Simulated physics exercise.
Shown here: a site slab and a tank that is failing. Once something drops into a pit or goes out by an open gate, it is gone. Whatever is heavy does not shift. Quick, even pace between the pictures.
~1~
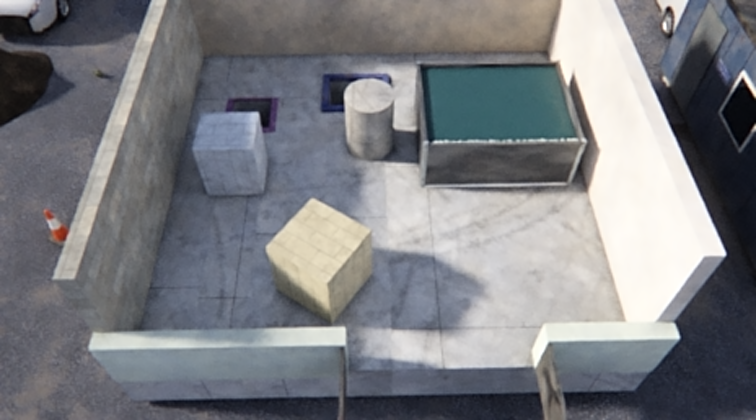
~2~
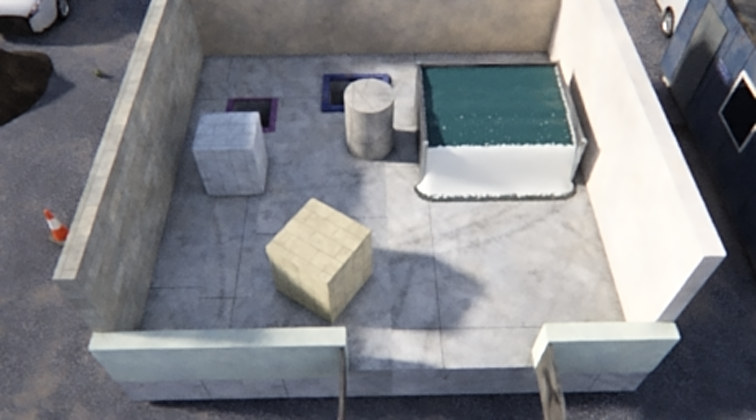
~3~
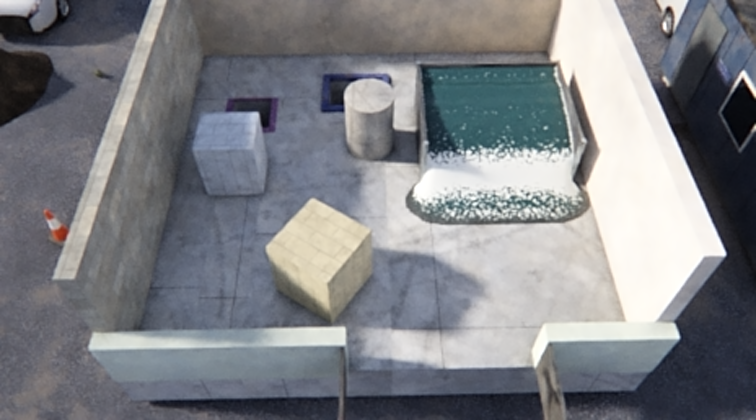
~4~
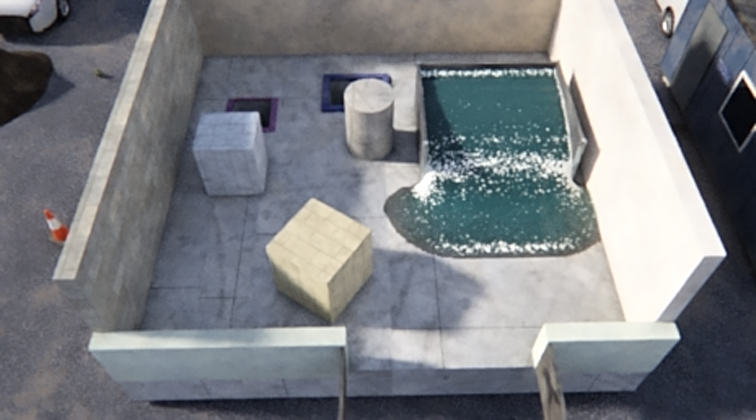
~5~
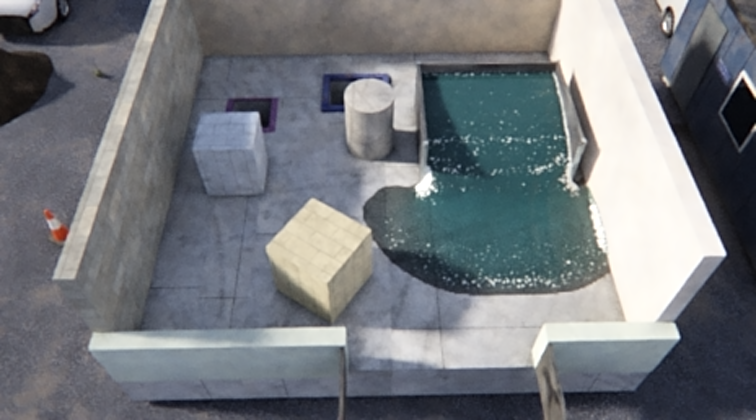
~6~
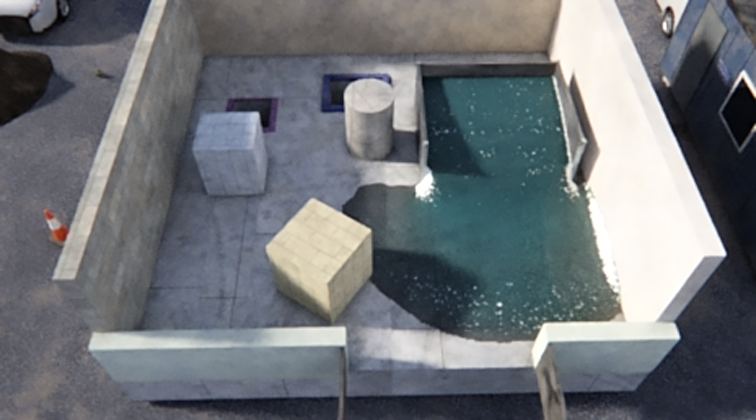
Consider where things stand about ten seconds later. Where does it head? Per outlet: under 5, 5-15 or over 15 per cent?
At the end, the gate is likely to claim a large share past fifteen per cent, the purple pit is likely to claim a small share beneath five per cent, the blue pit is likely to claim a small share beneath five per cent.
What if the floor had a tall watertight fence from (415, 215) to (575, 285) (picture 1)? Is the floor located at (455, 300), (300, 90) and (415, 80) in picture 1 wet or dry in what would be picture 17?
First submerged, second spared, third spared.
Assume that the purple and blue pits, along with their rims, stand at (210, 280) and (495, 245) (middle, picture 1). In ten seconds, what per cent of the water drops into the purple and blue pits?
For purple, 6 in a hundred; for blue, 40 in a hundred.
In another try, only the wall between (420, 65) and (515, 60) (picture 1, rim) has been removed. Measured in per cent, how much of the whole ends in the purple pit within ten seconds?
Purple: About 14 %.
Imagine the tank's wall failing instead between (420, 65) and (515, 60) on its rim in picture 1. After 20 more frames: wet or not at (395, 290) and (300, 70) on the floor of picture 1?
First point: Unwetted; second point: Inundated.
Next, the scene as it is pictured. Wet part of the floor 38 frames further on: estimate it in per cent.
Share estimate: About 65 per cent.
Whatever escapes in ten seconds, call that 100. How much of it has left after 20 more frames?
Working it through, I arrive at 60 per cent.
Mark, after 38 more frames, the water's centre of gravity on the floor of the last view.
It is near (421, 231).
A moment on, water covers 30 % of the floor; the gate 7 %, the purple pit 0 %, the blue pit 0 %.
Next, water covers 40 % of the floor; the gate 21 %, the purple pit 0 %, the blue pit 0 %.
Then, water covers 45 % of the floor; the gate 37 %, the purple pit 0 %, the blue pit 0 %.
Later, water covers 65 % of the floor; the gate 50 %, the purple pit 0 %, the blue pit 0 %.
In the end, water covers 90 % of the floor; the gate 60 %, the purple pit 2 %, the blue pit 0 %.
